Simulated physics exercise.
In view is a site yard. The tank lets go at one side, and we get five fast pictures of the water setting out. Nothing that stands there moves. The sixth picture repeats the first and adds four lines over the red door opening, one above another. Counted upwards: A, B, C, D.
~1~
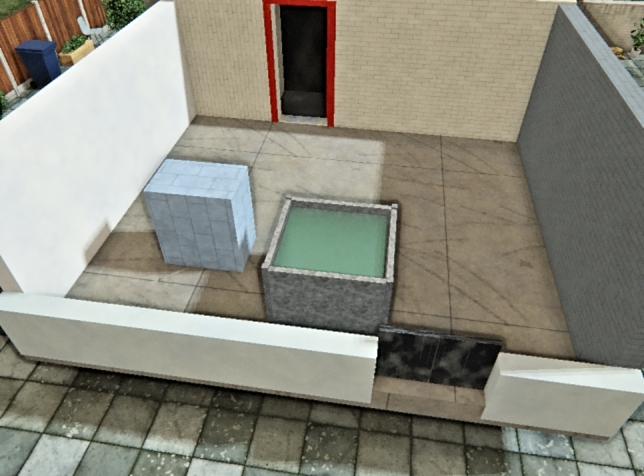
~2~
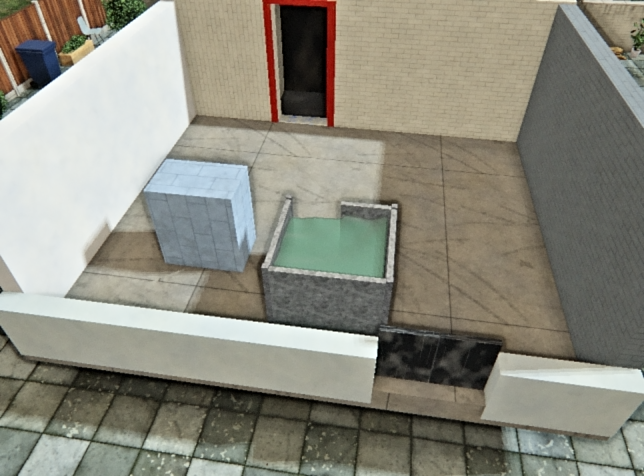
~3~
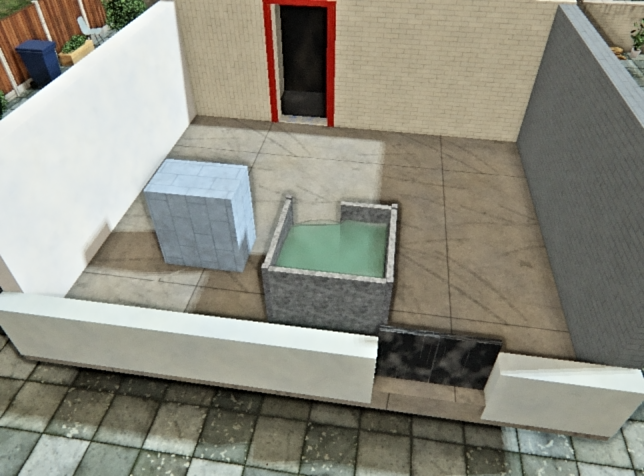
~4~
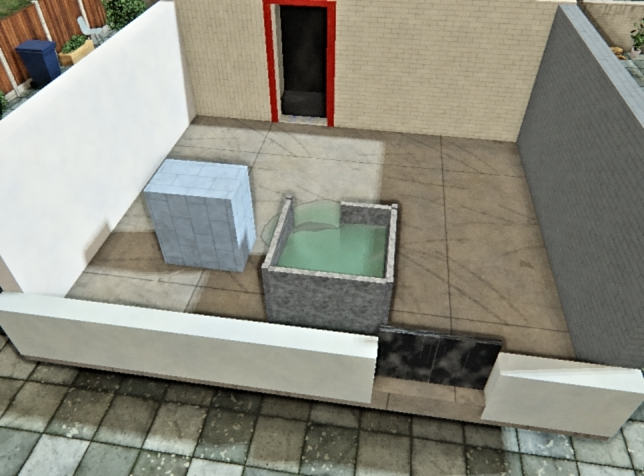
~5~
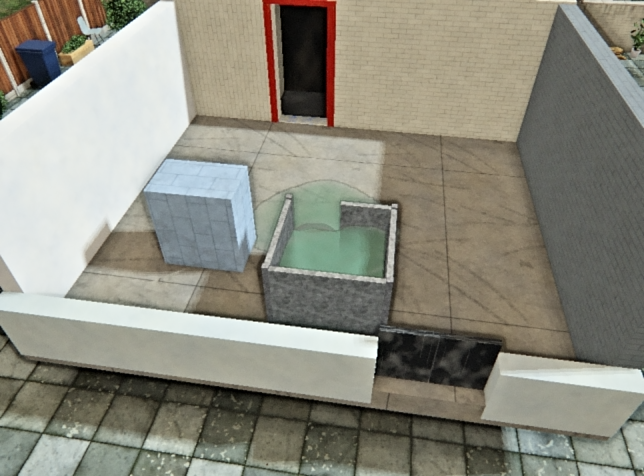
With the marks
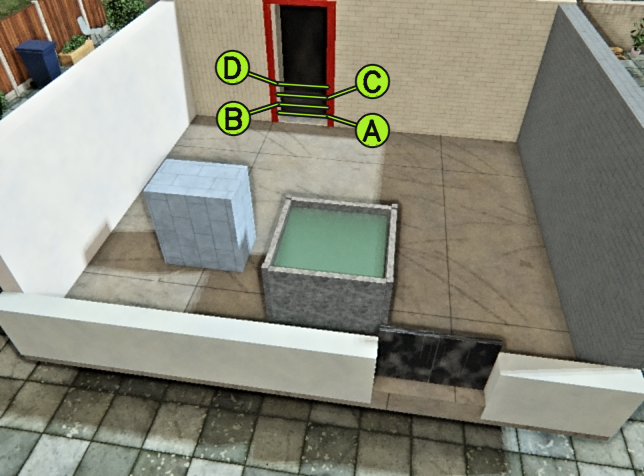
A site yard paved in brown slabs is seen from above, by a camera that stays still. A pale blue block stands left of a grey tank of green water, between a white wall on the left and a grey one on the right, with a red doorway behind and a dark gate in front. The tank's back side opens, and water pours out, spreading thinly across the ground behind it.
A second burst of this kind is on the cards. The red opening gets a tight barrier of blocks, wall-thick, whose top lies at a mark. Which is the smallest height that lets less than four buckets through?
Mark A.
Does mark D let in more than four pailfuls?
No.
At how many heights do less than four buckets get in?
All of the four.
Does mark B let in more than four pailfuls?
No.
In lime, A at (303, 114); B at (302, 105); C at (302, 96); D at (302, 85); from the bottom up A, B, C, D.
For mark A, a splash gets over, under a bucket.
For mark B, nothing gets over.
For mark C, nothing gets over.
For mark D, nothing gets over.
